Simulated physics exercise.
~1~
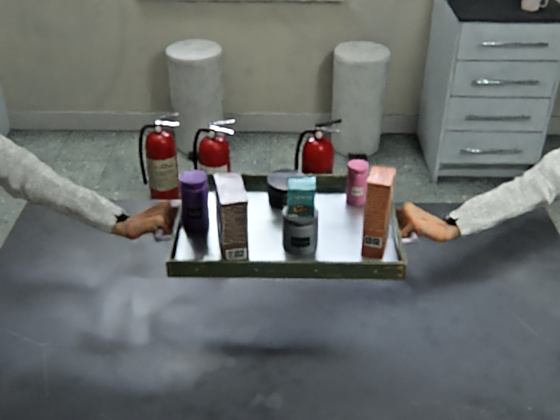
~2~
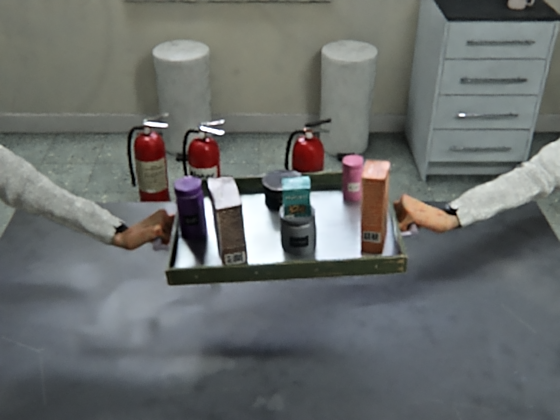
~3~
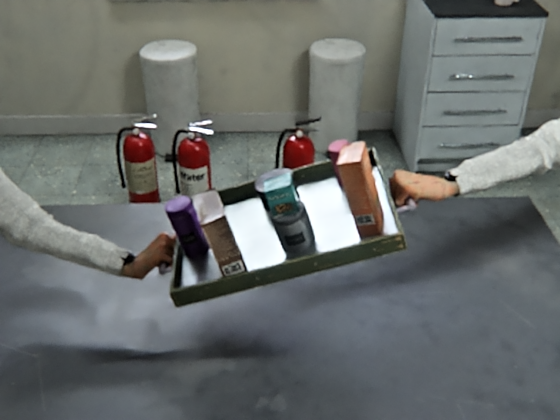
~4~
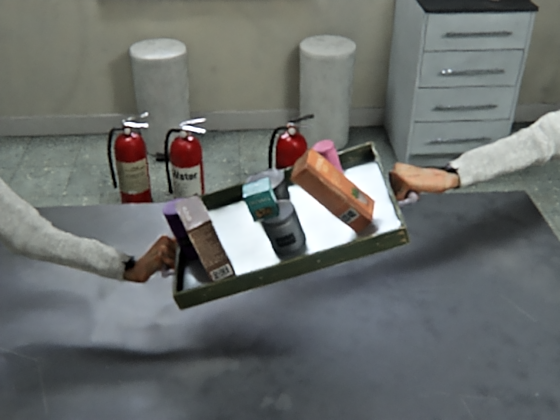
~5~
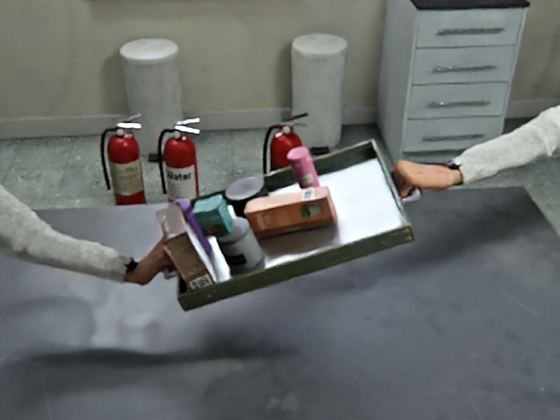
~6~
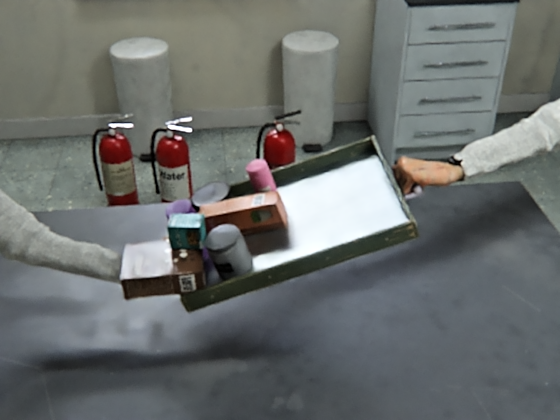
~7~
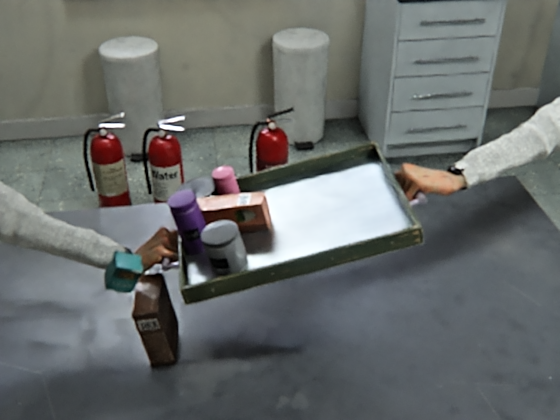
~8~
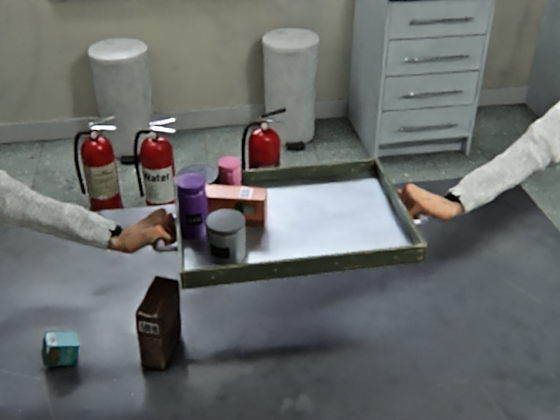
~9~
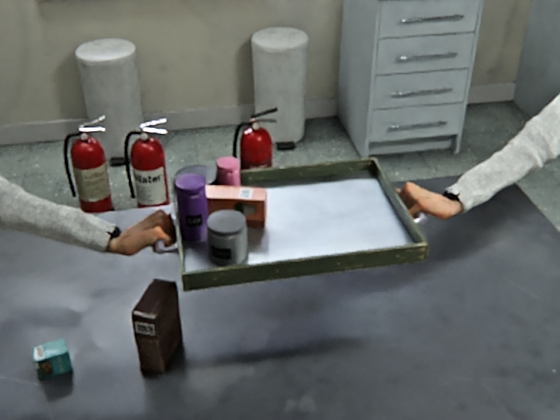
The clip shows two hands tipping a tray of cartons and containers left edge down, sending its load sliding left, before levelling it. A brown packet and turquoise carton drop onto the grey surface, while the orange carton lies on its side aboard, beside the bunched jars and pink shaker.
